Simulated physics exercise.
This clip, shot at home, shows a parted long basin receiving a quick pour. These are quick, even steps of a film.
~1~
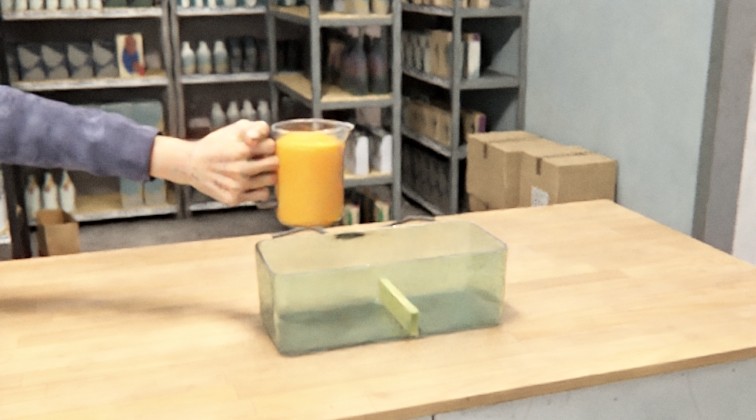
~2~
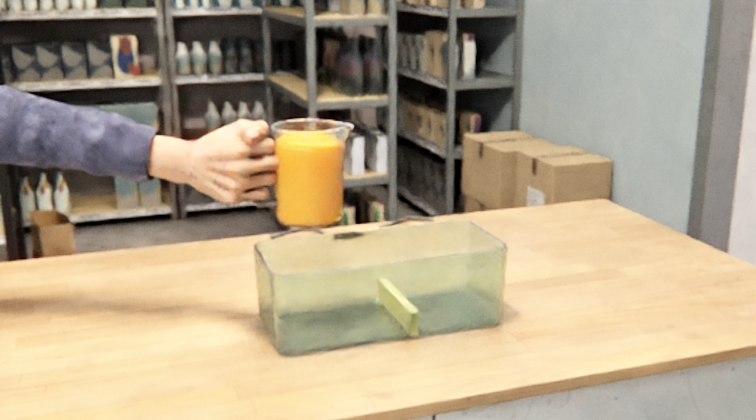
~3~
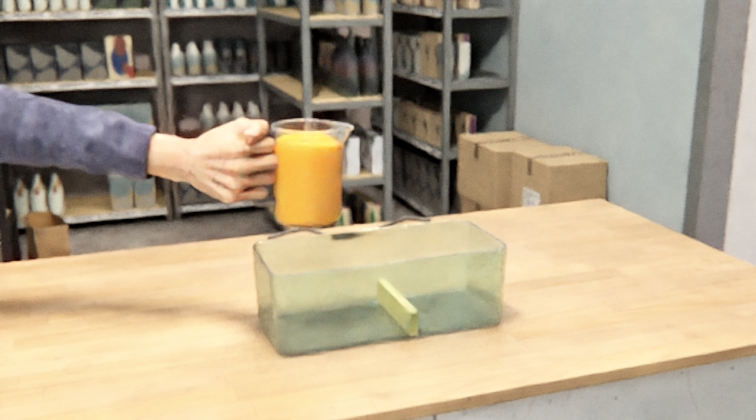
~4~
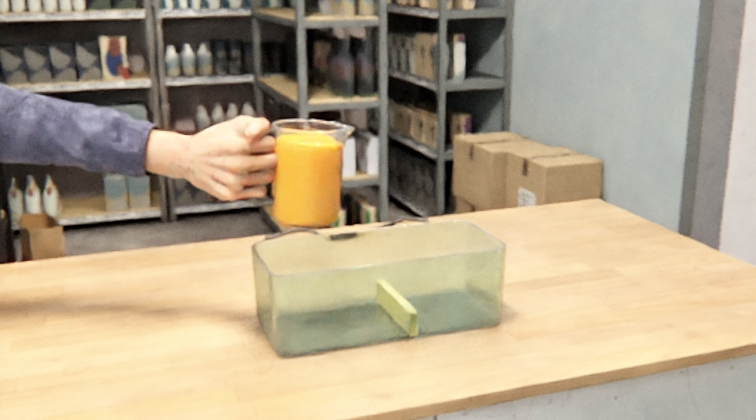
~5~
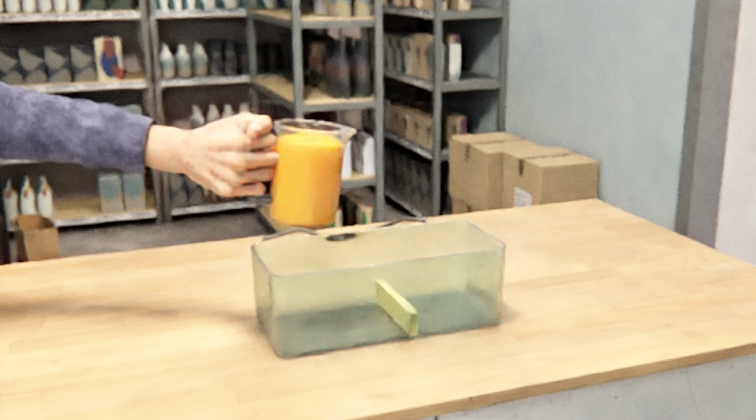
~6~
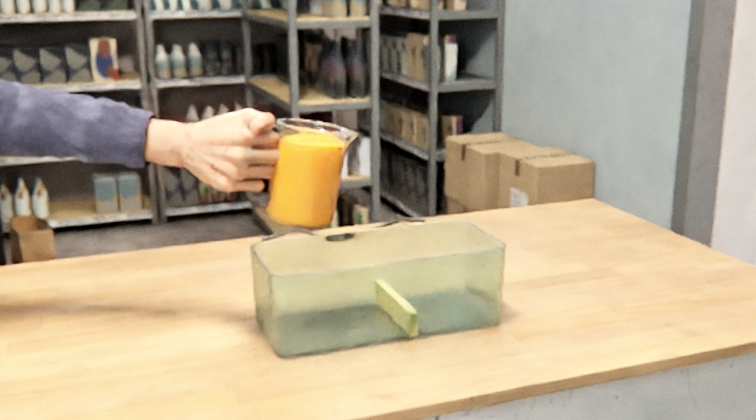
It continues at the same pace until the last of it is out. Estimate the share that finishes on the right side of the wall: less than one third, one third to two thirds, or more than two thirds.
The right side ends up with more than two thirds.
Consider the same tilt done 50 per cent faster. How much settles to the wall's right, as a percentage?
It comes to about 80 per cent.
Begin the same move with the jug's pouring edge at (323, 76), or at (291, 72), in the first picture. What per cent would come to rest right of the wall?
First try 40 %, second try 5 %.
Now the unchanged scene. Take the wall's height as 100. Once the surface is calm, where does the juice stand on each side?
It settles around 10 on the left side and around 80 on the right side.
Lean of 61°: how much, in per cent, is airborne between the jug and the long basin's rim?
Roughly 10 percent.
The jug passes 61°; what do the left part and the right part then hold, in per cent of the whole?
I'd put the left part near 0 per cent and the right part near 0.
A moment on, the jug is tipped part way and 87 per cent is still to pour, 0 is left of the wall and 2 right of it.
Next, the jug is tipped on its side and 48 per cent is still to pour, 3 is left of the wall and 33 right of it.
Then the jug is tipped on its side and 14 per cent is still to pour, 6 is left of the wall and 74 right of it.
Later the jug is tipped on its side and 4 per cent is still to pour, 14 is left of the wall and 80 right of it.
At rest 19 per cent lies left of the wall, 80 right of it and 0 outside.
